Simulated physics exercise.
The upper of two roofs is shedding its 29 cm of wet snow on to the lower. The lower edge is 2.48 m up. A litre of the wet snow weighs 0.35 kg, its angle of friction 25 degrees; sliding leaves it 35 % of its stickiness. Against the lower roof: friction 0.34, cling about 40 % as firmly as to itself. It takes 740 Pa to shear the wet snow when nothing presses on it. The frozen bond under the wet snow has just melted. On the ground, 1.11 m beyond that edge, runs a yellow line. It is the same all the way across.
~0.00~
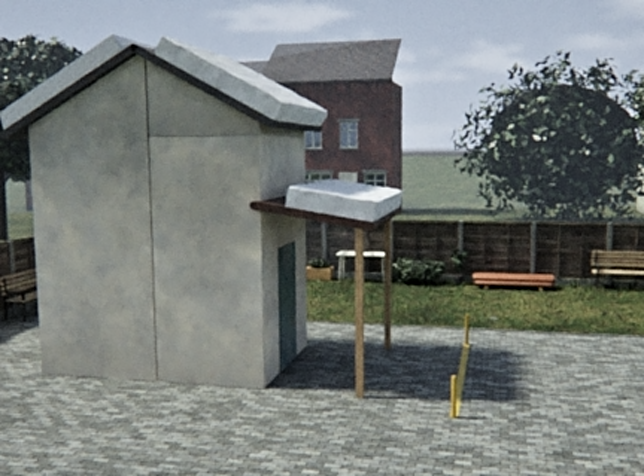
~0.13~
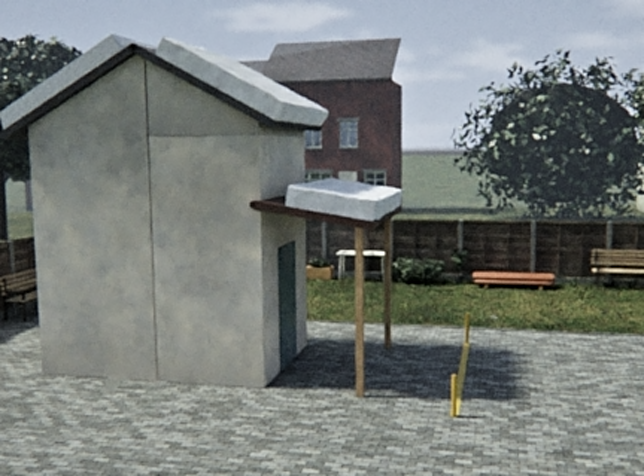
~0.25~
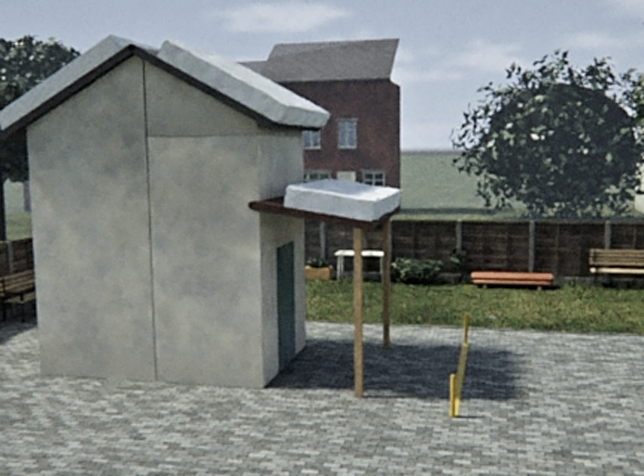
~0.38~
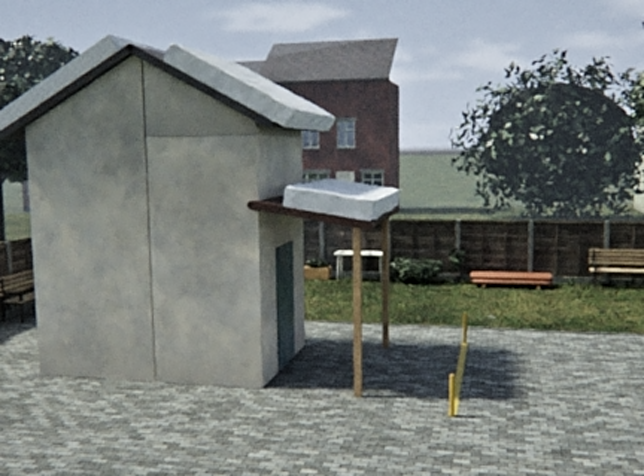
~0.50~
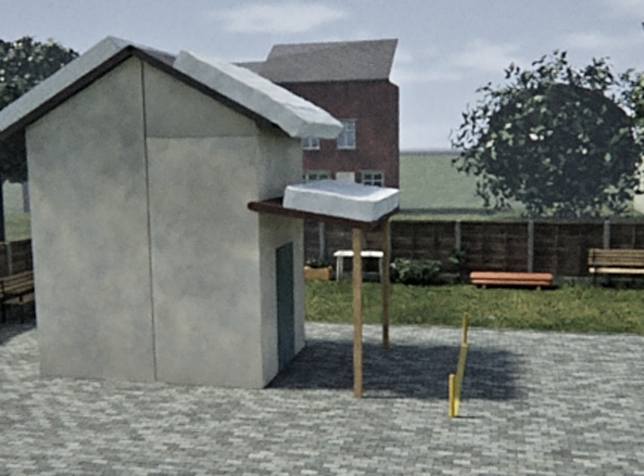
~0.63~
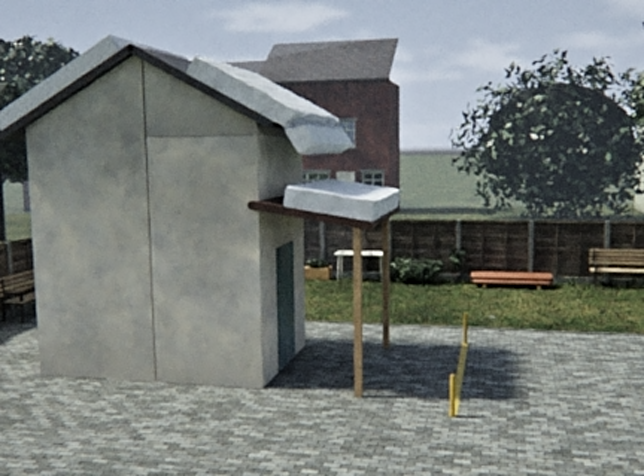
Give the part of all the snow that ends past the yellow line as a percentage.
The part of all the snow that ends past the yellow line is near 49 %.
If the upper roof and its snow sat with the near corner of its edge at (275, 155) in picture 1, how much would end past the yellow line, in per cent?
It would be near 20 %.
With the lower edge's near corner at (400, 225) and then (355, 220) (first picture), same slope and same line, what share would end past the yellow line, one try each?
In turn about 40 %, 45 %.
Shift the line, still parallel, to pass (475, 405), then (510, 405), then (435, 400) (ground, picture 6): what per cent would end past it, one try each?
In turn about 40 %, 30 %, 55 %.
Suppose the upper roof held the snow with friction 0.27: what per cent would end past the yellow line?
It would be near 35 %.
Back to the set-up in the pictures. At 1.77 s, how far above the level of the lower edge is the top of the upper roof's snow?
Some 0.6 m.
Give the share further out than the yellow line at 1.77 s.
Some 14 per cent.
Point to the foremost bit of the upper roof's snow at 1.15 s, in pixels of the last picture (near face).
At about (377, 195).
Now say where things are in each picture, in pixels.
In the first frame, leading edge of the wet snow at (276, 103).
In the second frame, leading edge of the wet snow at (277, 104), its middle shifted 2.2 cm.
In the third frame, leading edge of the wet snow at (280, 106), its middle shifted 9.2 cm, 5 % of it past the upper edge, in one piece.
In the fourth frame, leading edge of the wet snow at (286, 123), its middle shifted 21 cm, 10 % of it past the upper edge, in one piece.
In the fifth frame, leading edge of the wet snow at (297, 119), its middle shifted 38 cm, 19 % of it past the upper edge, cracking.
In the sixth frame, leading edge of the wet snow at (309, 137), its middle shifted 61 cm, 30 % of it past the upper edge, cracking.
After 1.15 s, none is below the lower edge and 0 % is past the line.
After 1.77 s, 49 % is below the lower edge and 15 % is past the line.
After 2.38 s, 66 % is below the lower edge and 48 % is past the line.
After 3.00 s, 66 % is below the lower edge and 49 % is past the line.
After 3.10 s, at the end, 66 % is below the lower edge and 49 % is past the line.
